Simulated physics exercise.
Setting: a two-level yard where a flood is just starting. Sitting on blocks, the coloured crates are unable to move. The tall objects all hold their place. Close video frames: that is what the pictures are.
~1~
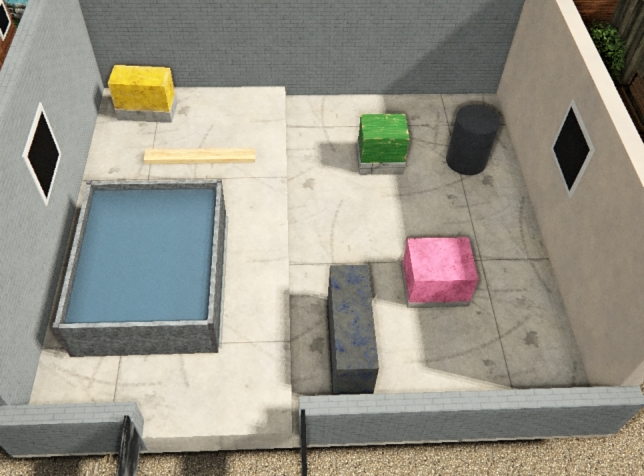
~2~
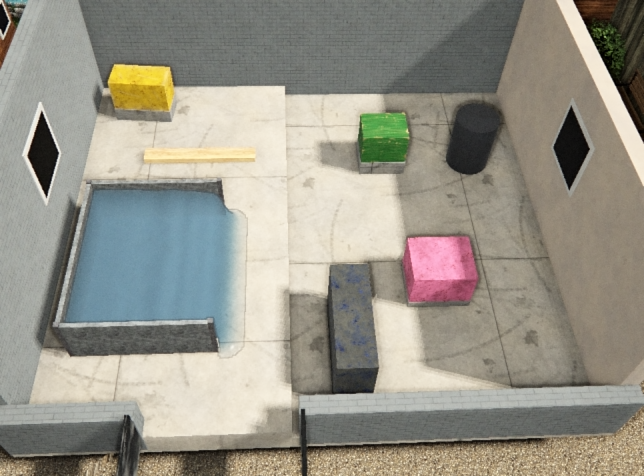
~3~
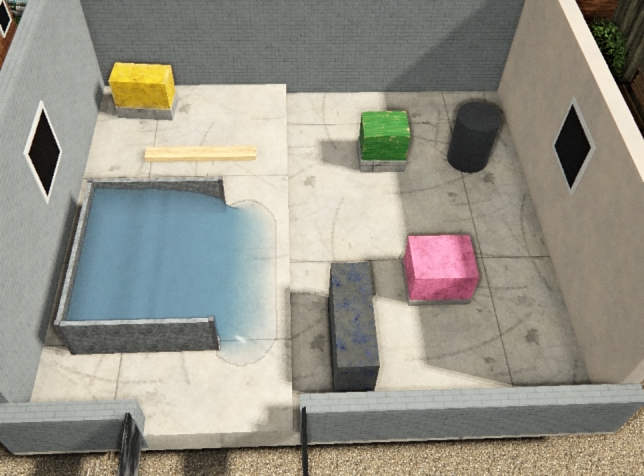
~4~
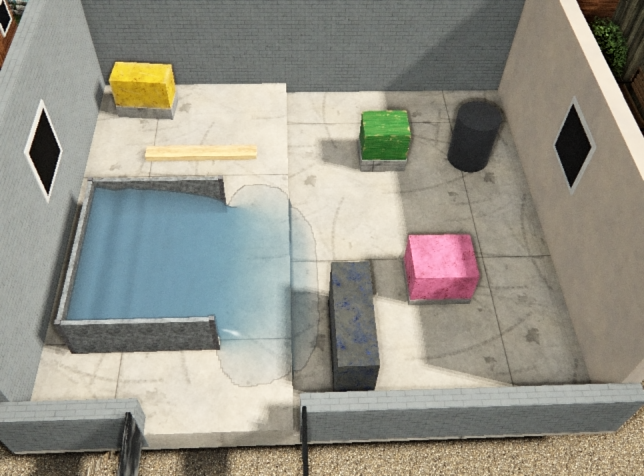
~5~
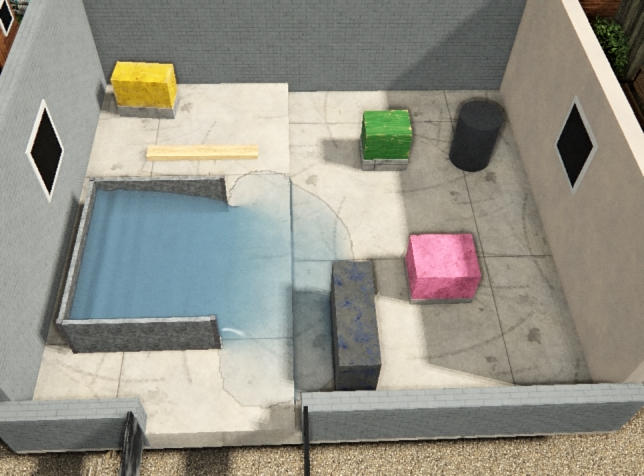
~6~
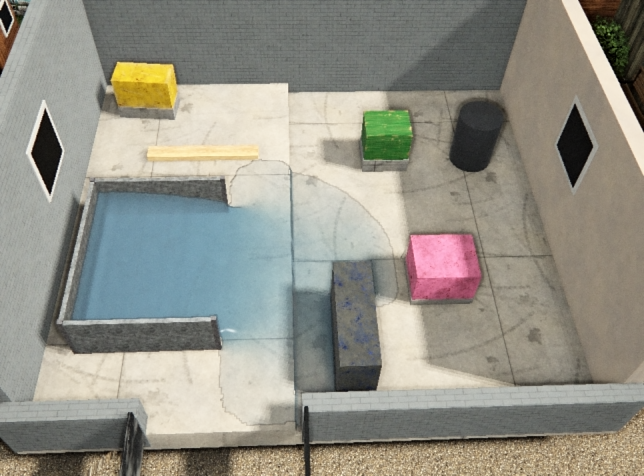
A walled concrete yard with brick and plaster sides is seen from high above, looking down at an angle. A stone-edged tank of blue water sits at left, with a yellow crate and wooden plank behind it, a dark speckled block near the front, and green and pink crates and a dark cylinder at right. The tank's right side opens and water spreads rightward in a thinning sheet, reaching around the speckled block, while the crates stay still.
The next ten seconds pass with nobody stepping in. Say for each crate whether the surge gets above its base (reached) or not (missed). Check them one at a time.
Green crate: Missed; yellow crate: Missed; pink crate: Reached.
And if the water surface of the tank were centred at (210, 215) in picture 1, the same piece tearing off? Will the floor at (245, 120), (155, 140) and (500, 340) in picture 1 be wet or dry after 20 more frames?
As listed: No water, not flooded, covered.
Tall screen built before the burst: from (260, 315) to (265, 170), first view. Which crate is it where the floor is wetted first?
I'd go with the one in yellow.
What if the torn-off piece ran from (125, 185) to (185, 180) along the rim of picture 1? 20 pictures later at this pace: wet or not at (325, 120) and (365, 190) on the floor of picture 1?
Result, in order - waterlogged, waterlogged.
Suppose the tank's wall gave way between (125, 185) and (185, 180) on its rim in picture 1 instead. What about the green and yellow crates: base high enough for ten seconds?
Log: Green crate stays clear; yellow crate is doused.
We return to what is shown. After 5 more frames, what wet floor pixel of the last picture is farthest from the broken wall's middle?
Estimated pixel: (546, 241).
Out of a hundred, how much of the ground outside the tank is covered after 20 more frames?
Some 65 per cent.
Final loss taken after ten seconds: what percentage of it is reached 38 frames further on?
I'd estimate some 85 per cent.
A moment on, water covers 35 % of the floor; the green crate water round its plinth, the yellow crate not reached, the pink crate water round its plinth.
Next, water covers 50 % of the floor; the green crate water round its plinth, the yellow crate not reached, the pink crate water round its plinth.
Then, water covers 65 % of the floor; the green crate water round its plinth, the yellow crate not reached, the pink crate water round its plinth.
Later, water covers 65 % of the floor; the green crate water round its plinth, the yellow crate not reached, the pink crate water round its plinth.
In the end, water covers 65 % of the floor; the green crate stayed above the water, the yellow crate stayed above the water, the pink crate was topped.
